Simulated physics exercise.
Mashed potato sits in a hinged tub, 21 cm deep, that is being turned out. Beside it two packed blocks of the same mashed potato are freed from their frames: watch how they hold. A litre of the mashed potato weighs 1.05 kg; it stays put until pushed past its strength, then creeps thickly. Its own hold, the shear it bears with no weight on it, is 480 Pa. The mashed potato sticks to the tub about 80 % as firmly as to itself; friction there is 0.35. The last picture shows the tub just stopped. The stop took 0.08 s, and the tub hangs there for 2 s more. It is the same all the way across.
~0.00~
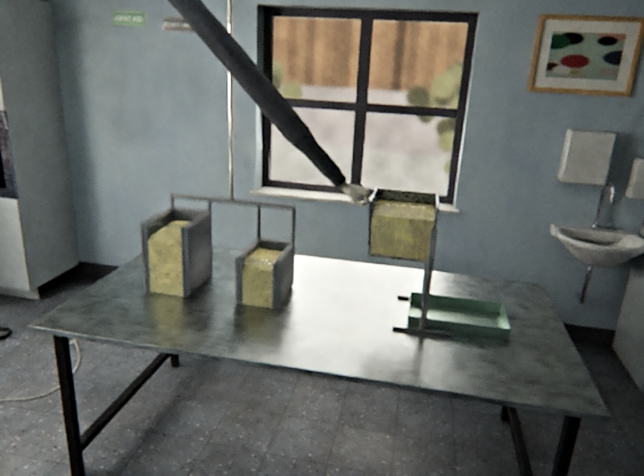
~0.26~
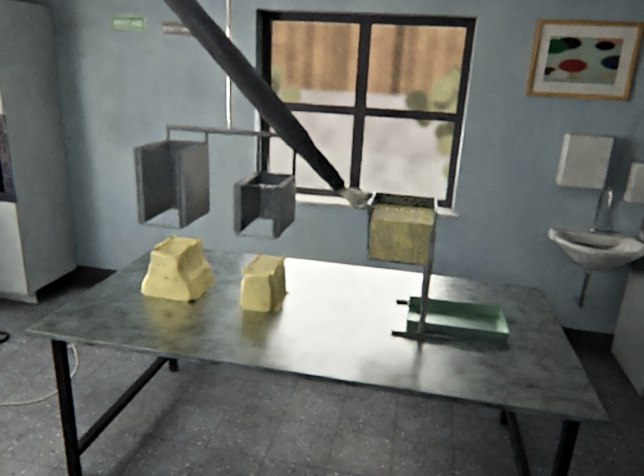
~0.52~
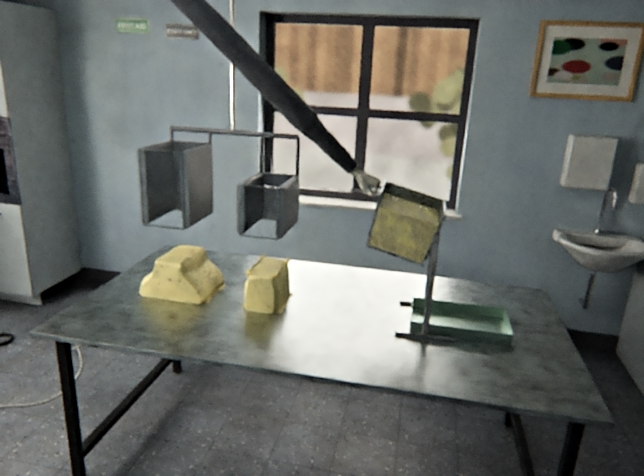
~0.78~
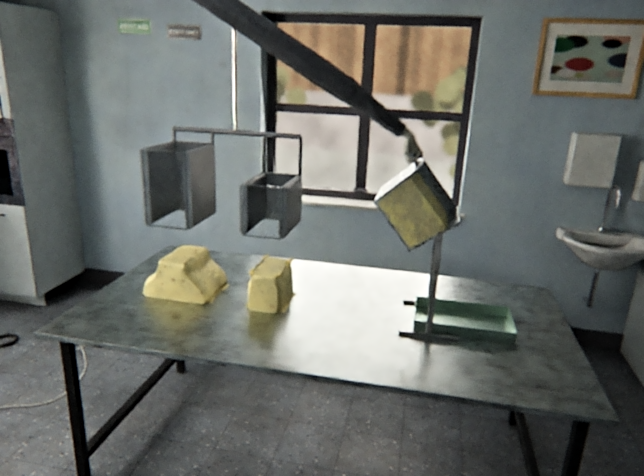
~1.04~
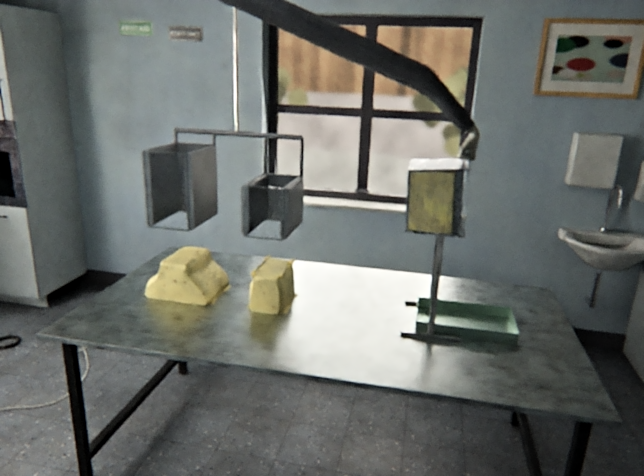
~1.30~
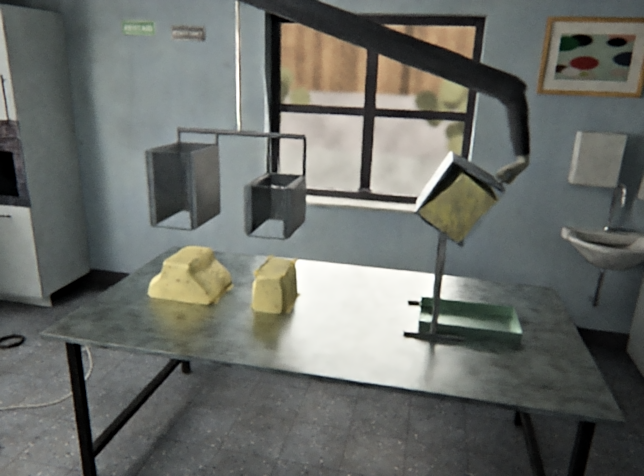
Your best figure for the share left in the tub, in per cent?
The share left in the tub is near 0 %.
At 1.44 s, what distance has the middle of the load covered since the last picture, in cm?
About 12 cm.
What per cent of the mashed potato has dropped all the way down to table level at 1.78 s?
About 100 %.
After 1.44 s, the tub is at 119 degrees and holds 46 %.
After 1.61 s, the tub is at 119 degrees and holds 0 %.
After 1.78 s, the tub is at 119 degrees and holds 0 %.
After 1.95 s, the tub is at 119 degrees and holds 0 %.
After 3.30 s, at the end, the tub is at 119 degrees and holds 0 %.
